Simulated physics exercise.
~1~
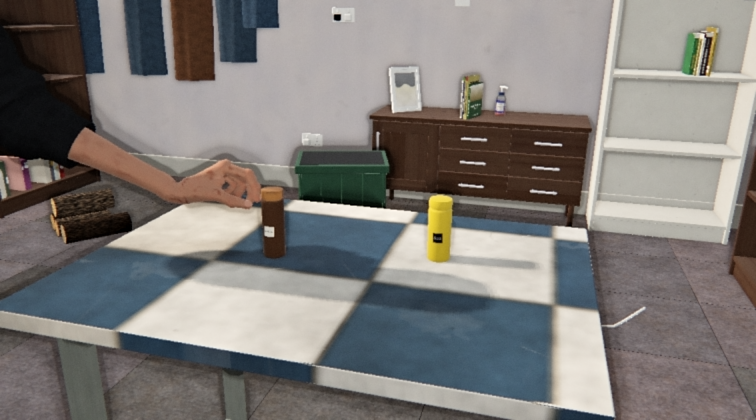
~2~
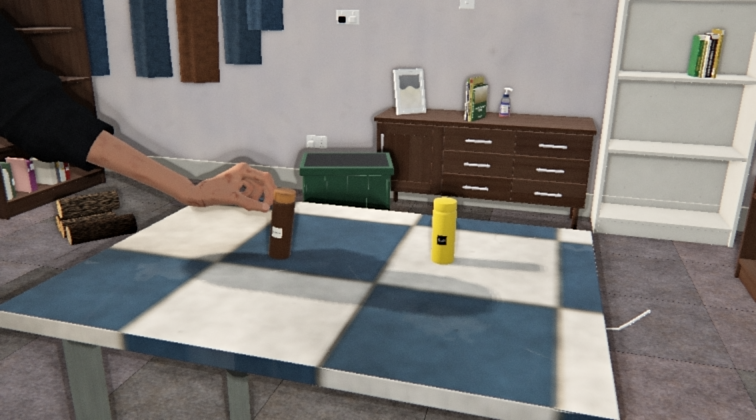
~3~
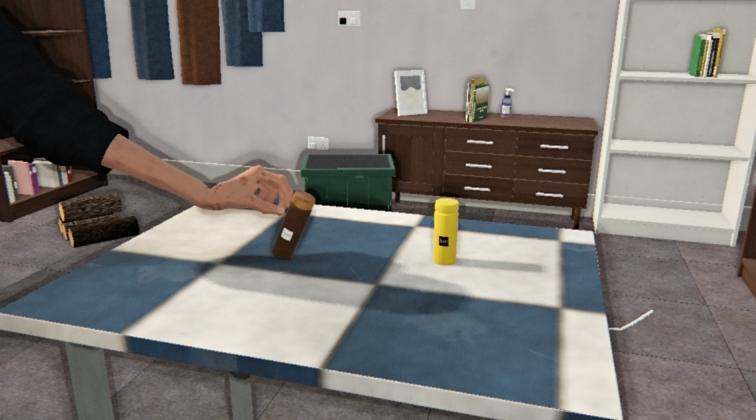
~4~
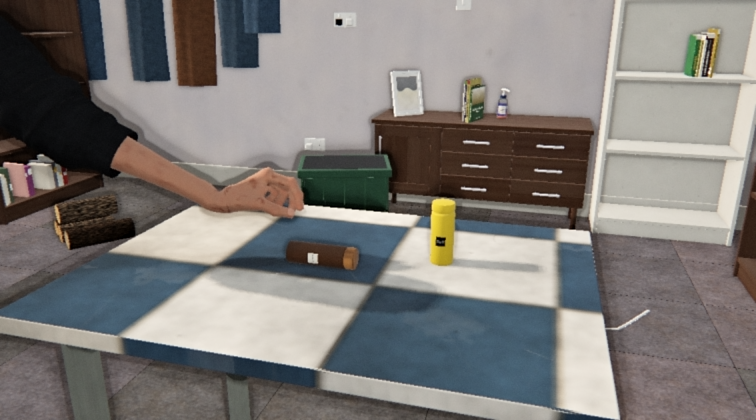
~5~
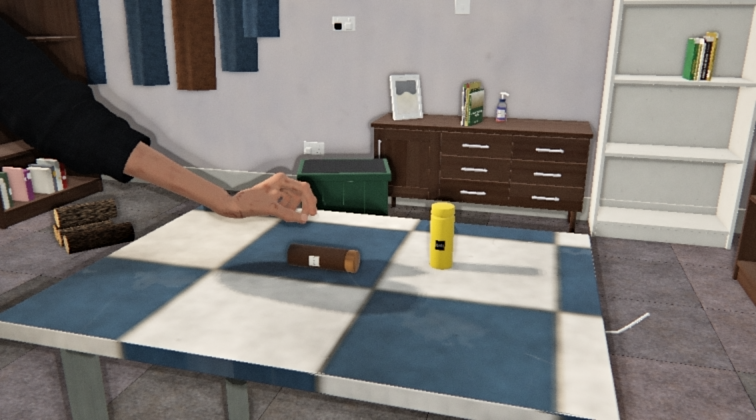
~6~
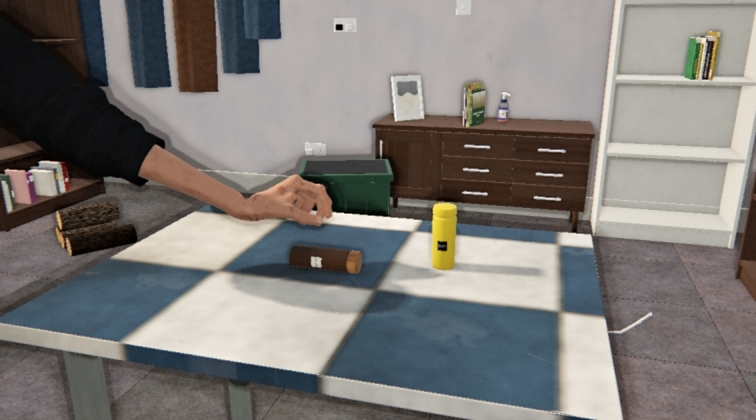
A brown shaker tipped over to the right as a hand reached in from the left and pushed it on a blue and white checkered table, and it ended up lying on its side while the yellow shaker nearby stayed standing.
